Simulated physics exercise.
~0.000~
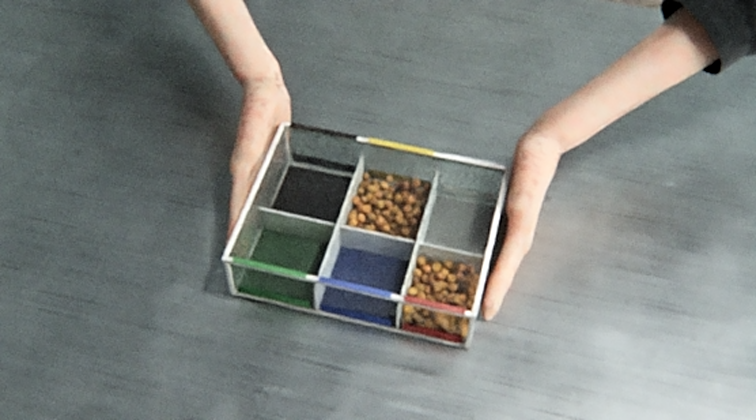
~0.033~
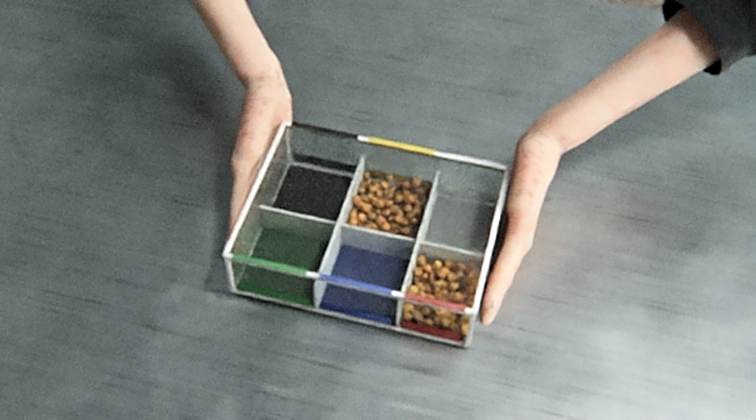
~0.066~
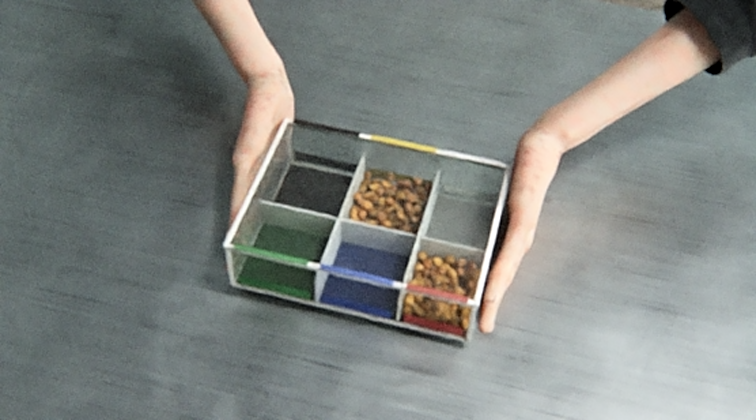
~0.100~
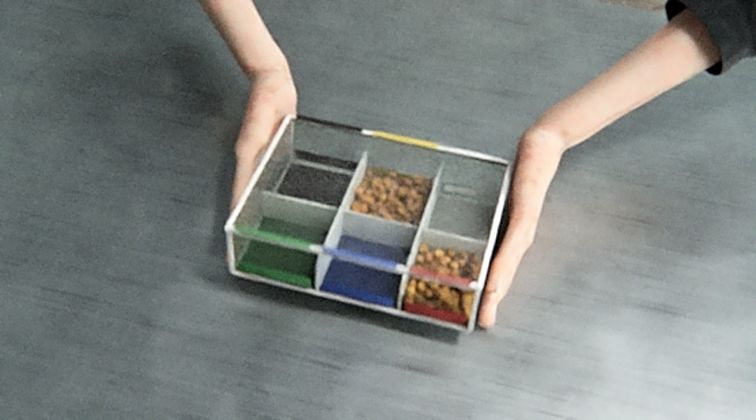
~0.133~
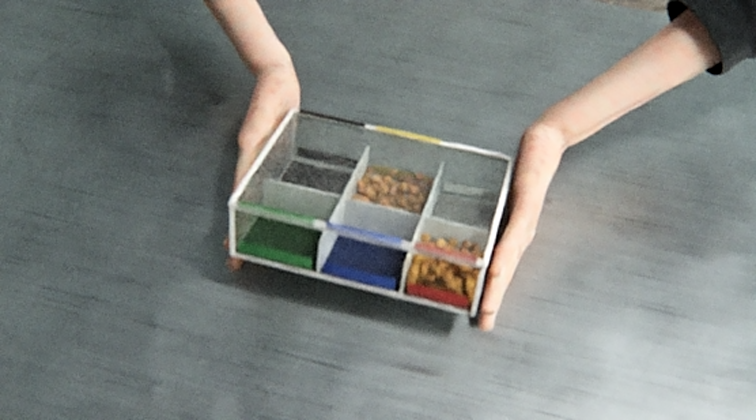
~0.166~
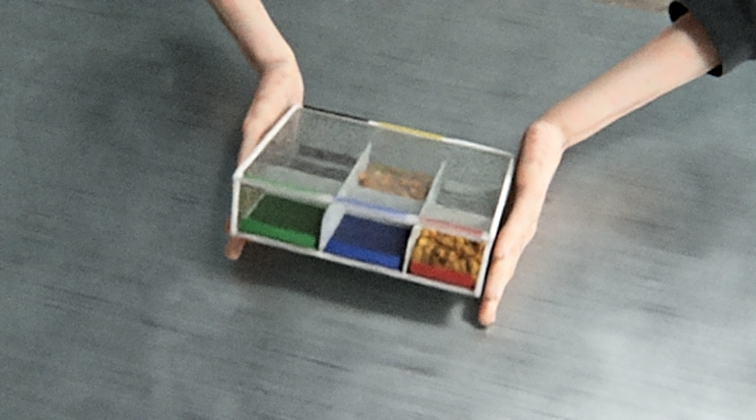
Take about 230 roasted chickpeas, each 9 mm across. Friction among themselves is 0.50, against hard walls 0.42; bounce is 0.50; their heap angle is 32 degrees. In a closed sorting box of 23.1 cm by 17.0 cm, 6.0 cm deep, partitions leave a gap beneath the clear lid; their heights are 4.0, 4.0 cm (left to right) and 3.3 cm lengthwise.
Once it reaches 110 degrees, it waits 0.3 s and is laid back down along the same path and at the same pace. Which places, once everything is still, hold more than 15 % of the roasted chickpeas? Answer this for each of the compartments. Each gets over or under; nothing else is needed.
Red compartment ends under. Blue compartment ends under. Green compartment ends under. Yellow compartment ends over. White compartment ends over. Black compartment ends under.
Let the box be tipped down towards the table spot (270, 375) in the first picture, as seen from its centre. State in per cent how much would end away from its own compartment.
Around 60 percent of them.
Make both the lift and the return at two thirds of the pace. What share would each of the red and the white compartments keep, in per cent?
I'd expect red at 0 percent and white at 40 percent.
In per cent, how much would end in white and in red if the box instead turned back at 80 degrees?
With that change you'd see white at 25 % and red at 20 %.
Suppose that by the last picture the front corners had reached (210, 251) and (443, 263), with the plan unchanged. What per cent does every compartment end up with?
Result - red: 10 %; blue: 5 %; green: 30 %; yellow: 10 %; white: 0 %; black: 50 %.
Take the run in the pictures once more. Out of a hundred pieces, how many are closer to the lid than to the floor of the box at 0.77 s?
Roughly 80 per cent.
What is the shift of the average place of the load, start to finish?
5.5 cm or thereabouts.
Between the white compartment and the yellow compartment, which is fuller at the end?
Yellow.
Then, at 0.77 s, tilt 110 degrees; yellow 55 %, white 40 %.
Then, at 1.18 s, tilt 62 degrees; yellow 55 %, white 40 %.
After 1.66 s, tilt 0 degrees; yellow 55 %, white 40 %.
By 2.1 s all is still; red 0 %, blue 0 %, green 0 %, yellow 55 %, white 40 %, black 0 %.
